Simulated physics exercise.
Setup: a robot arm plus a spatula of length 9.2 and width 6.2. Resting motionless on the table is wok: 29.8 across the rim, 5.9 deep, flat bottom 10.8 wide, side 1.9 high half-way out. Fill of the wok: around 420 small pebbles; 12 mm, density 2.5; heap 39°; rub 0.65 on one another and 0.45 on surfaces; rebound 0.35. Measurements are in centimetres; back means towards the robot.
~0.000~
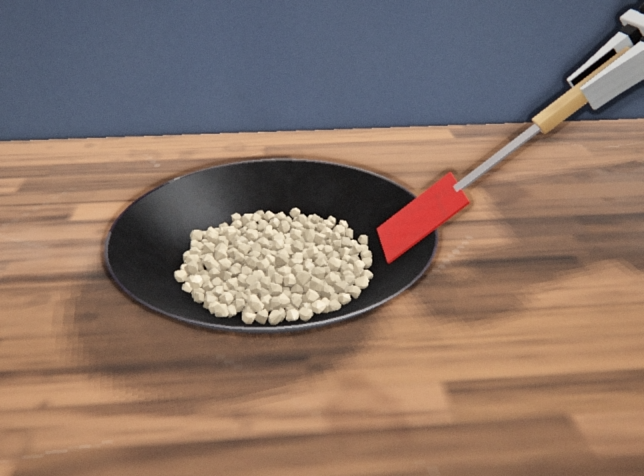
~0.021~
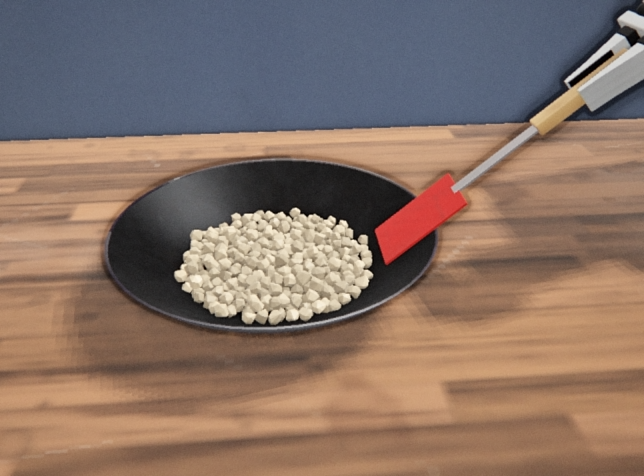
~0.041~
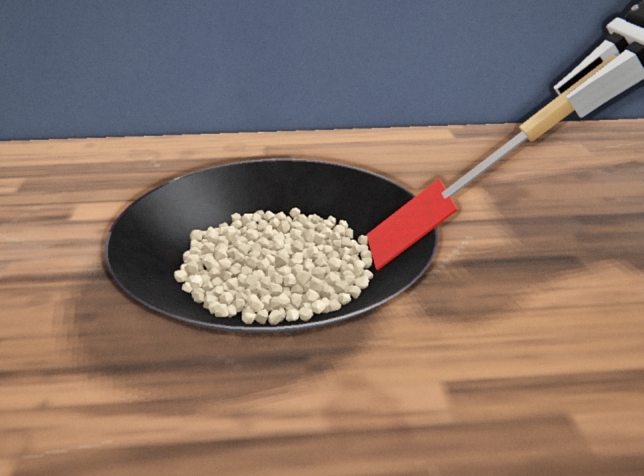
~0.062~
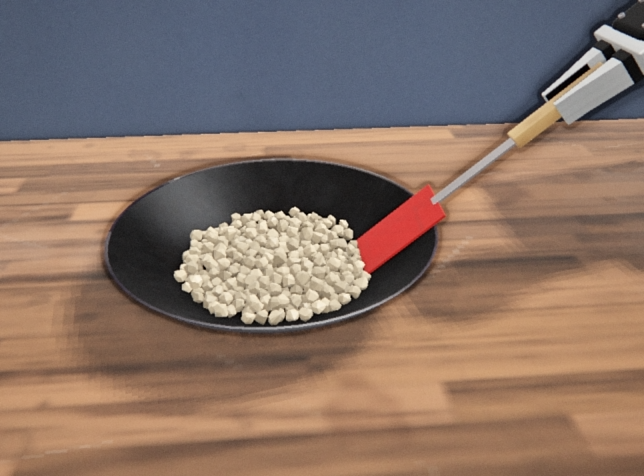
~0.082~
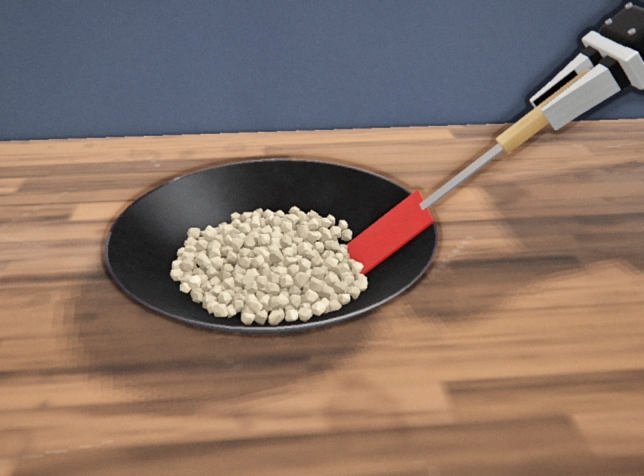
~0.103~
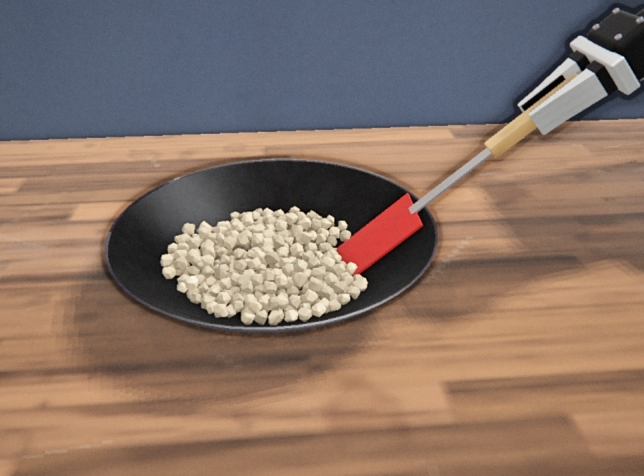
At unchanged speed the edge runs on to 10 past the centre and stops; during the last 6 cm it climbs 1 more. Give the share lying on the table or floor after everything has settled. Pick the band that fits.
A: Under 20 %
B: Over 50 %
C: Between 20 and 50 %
A, under 20 %.
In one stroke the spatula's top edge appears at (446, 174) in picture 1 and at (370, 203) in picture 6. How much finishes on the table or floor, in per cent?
Roughly 30 %.
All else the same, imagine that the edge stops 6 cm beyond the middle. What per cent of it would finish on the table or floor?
Estimate: Approx. 0 %.
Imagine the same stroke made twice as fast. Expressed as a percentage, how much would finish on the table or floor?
Estimate: Near 35 %.
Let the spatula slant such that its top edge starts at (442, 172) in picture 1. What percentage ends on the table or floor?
Some 20 per cent.
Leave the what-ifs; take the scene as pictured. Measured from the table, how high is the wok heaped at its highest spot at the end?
7.5 cm.
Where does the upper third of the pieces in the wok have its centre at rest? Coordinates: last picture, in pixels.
(159, 237).
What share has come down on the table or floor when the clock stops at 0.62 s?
15 %.
By 0.23 s, sloping 41°, highest piece 6 above the table; 422 in the wok.
By 0.35 s, sloping 41°, highest piece 8 above the table; 421 in the wok, 1 on the blade or in flight.
By 0.62 s, sloping 41°, highest piece 7 above the table; 364 in the wok, 54 on the table or floor, 4 on the blade or in flight.
By 1.67 s, sloping 41°, highest piece 7 above the table; 364 in the wok, 58 on the table or floor.
Final count, 364 in the wok, 58 on the table or floor. That is 14 % on the table or floor.
